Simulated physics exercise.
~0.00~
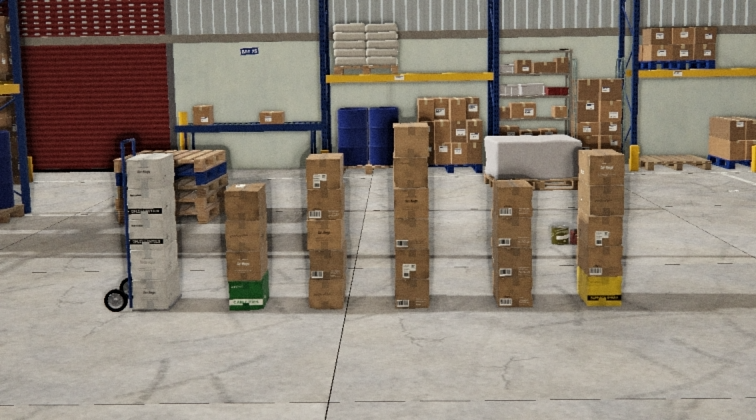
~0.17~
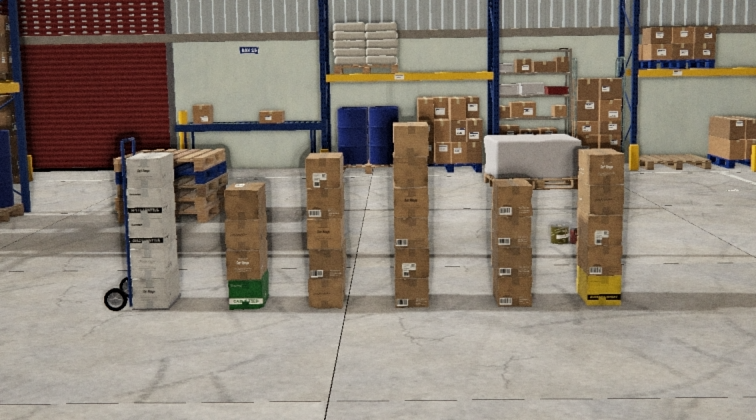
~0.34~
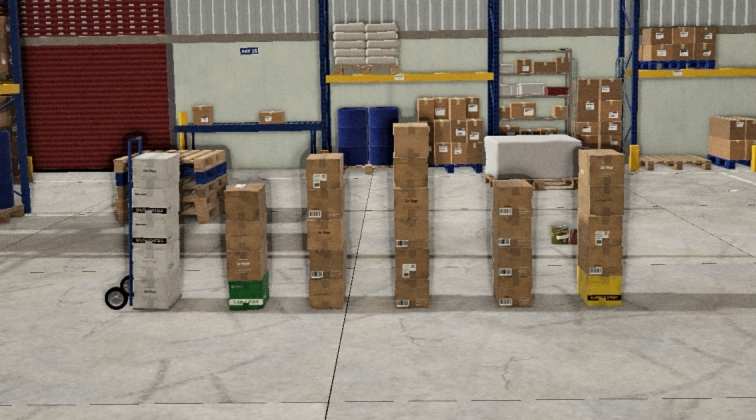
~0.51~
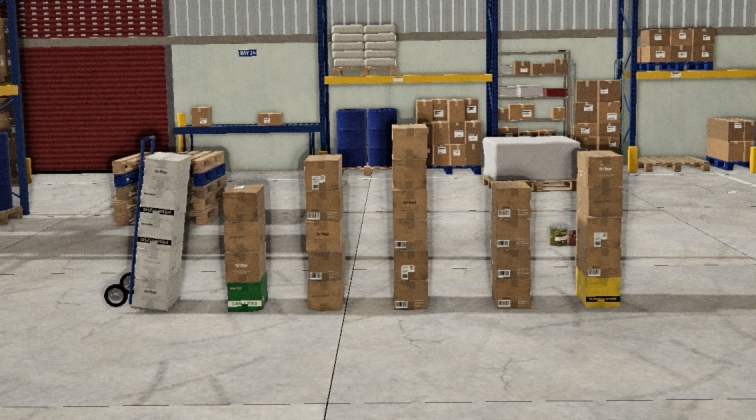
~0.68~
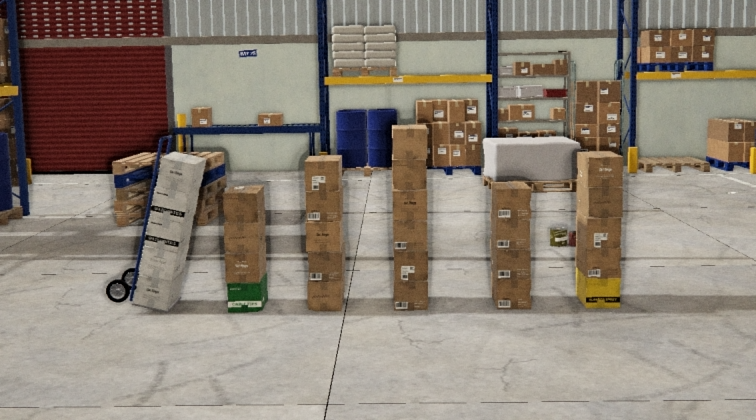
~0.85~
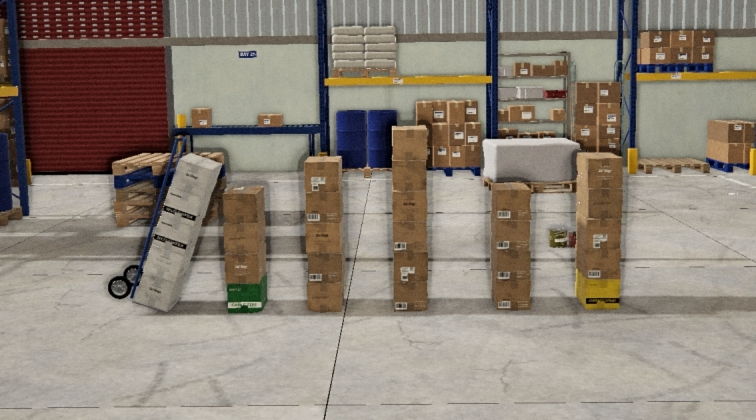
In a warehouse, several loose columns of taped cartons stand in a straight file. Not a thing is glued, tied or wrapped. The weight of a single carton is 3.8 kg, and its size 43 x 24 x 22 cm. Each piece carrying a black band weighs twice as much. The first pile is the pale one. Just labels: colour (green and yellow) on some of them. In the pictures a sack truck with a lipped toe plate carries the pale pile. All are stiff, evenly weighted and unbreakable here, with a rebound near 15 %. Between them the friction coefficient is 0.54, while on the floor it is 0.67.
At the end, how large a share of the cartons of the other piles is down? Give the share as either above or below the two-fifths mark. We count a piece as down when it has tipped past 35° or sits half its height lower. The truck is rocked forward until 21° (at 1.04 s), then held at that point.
The share is above the two-fifths mark.
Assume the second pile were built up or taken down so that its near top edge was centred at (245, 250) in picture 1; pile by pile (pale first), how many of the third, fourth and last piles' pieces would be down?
Result: Third pile 0, fourth pile 0, last pile 0.
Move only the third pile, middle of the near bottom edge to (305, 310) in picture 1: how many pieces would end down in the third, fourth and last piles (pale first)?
The third pile ends with 5 down, the fourth with 6, the last with 5.
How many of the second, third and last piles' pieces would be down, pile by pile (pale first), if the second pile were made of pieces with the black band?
The tally would be second 0, then third 0, then last 0.
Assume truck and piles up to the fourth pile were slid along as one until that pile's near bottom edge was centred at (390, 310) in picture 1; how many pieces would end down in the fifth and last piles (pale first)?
Pile by pile, fifth 3 and last 5.
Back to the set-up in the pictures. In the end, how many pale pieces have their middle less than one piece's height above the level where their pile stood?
Pale pieces: 2.
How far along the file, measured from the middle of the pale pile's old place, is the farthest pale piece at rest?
Some 100 centimetres along the file.
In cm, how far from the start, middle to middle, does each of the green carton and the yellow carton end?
Green: About 10 cm, yellow: About 10 cm.
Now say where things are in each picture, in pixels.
In the first frame (places mark the middle of the side facing us), truck frame (124, 176) 0° forward; green carton (246, 296); yellow carton (605, 292); the rest undisturbed.
Truck frame (124, 175) 0° forward; yellow carton (604, 291), in the second frame.
Truck frame (130, 174) 2° forward; yellow carton (605, 291), in the third frame.
Truck frame (141, 173) 8° forward, top of the pale pile leaning 8°; yellow carton (603, 293); the rest undisturbed, in the fourth frame.
Truck frame (155, 172) 13° forward, top of the pale pile leaning 13°; yellow carton (603, 293); the rest undisturbed, in the fifth frame.
Truck frame (168, 172) 19° forward, top of the pale pile leaning 20°; yellow carton (603, 294); green carton (244, 299); the rest undisturbed, in the sixth frame.
After 2.10 s, 5 of the pale pile down; 3 of the 24 other cartons down; green carton leaning 44°.
After 3.16 s, 5 of the pale pile down; 18 of the 24 other cartons down; green carton leaning 44°; yellow carton leaning 8°.
At rest (4.4 s), 5 of the pale pile down; 24 of the 24 other cartons down; yellow carton leaning 44°; green carton leaning 44°. That is 100 per cent. As the last picture would show them, middles, yellow carton near (613, 280), green carton near (263, 285).
